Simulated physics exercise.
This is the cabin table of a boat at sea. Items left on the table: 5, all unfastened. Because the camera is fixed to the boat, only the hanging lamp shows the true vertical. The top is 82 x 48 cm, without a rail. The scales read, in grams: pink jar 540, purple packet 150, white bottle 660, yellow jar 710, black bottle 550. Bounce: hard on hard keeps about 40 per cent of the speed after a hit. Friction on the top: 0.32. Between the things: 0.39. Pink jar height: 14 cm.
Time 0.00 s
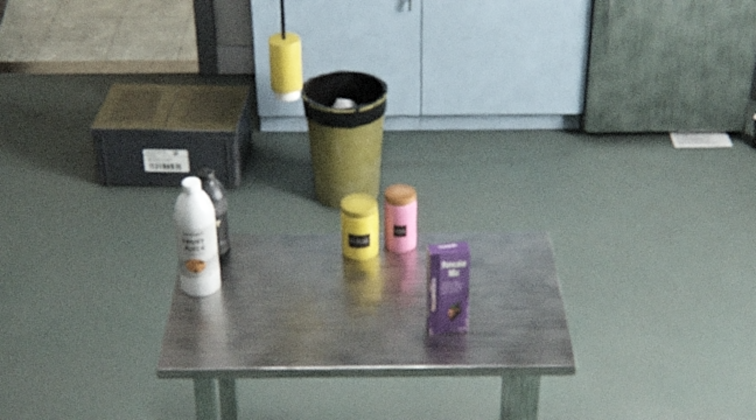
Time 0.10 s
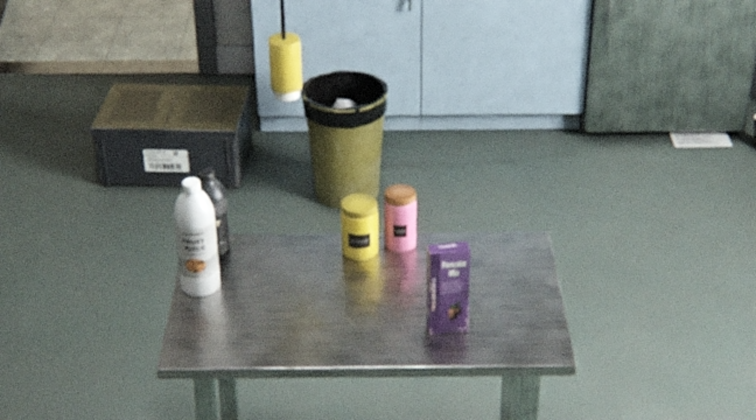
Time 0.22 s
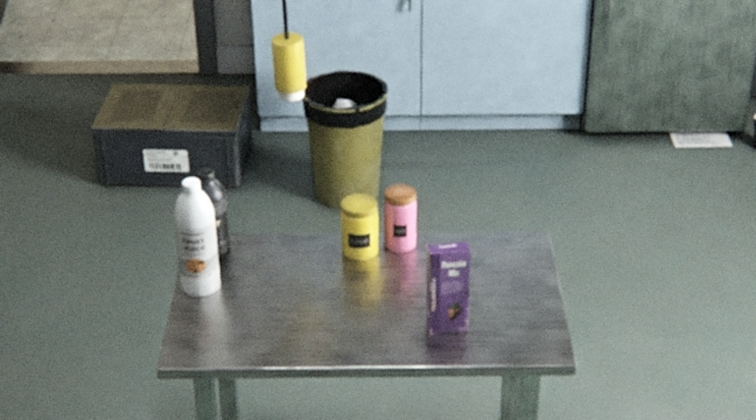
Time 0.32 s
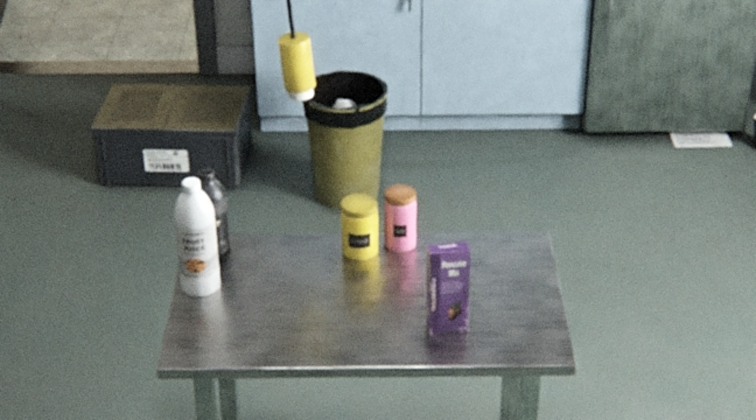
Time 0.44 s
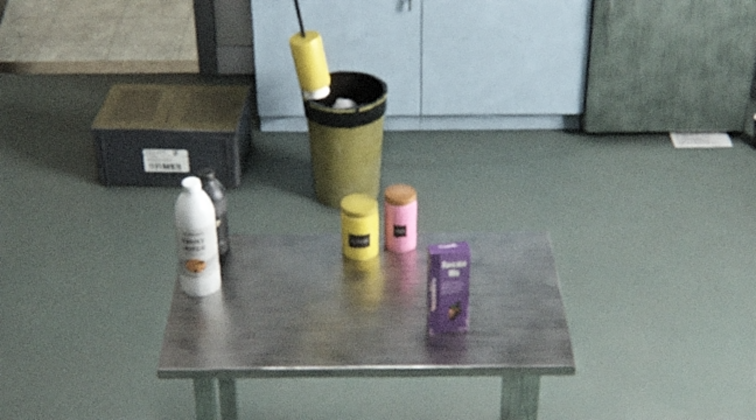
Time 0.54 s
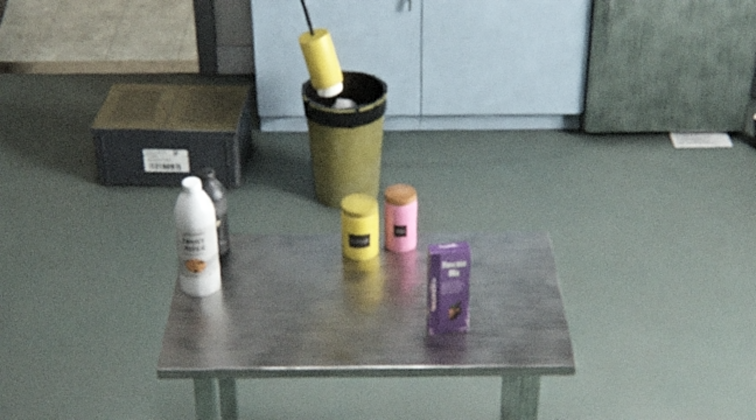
A boat cabin with a grey-green floor is seen from above and in front, over a bare metal table, in a view that stays fixed. A white bottle stands at the table's left before a black one, yellow and pink jars sit near the back edge, and a purple packet stands front right. The yellow lamp hanging by the bin hangs straight at first, then swings steadily rightward, while everything on the table stays in place.
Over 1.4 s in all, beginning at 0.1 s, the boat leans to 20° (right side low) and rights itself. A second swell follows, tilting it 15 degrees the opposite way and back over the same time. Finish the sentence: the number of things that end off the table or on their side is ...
... nought.
After 0.84 s, floor tilted 20°, right side down.
After 1.04 s, floor tilted 15°, right side down; purple packet slid 2 cm near (460, 289); pink jar slid 2 cm near (409, 218); black bottle slid 2 cm.
After 1.24 s, floor tilted 6°, right side down; purple packet slid 3 cm near (462, 289); pink jar slid 2 cm near (411, 218); black bottle slid 2 cm.
After 2.54 s, floor tilted 8°, left side down; purple packet slid 3 cm near (461, 289); pink jar slid 2 cm near (410, 218); black bottle slid 2 cm.
At rest (3.4 s), all 5 in place, give or take 5 cm. Seen from the same camera at the end, pink jar near (410, 218), purple packet near (461, 289).
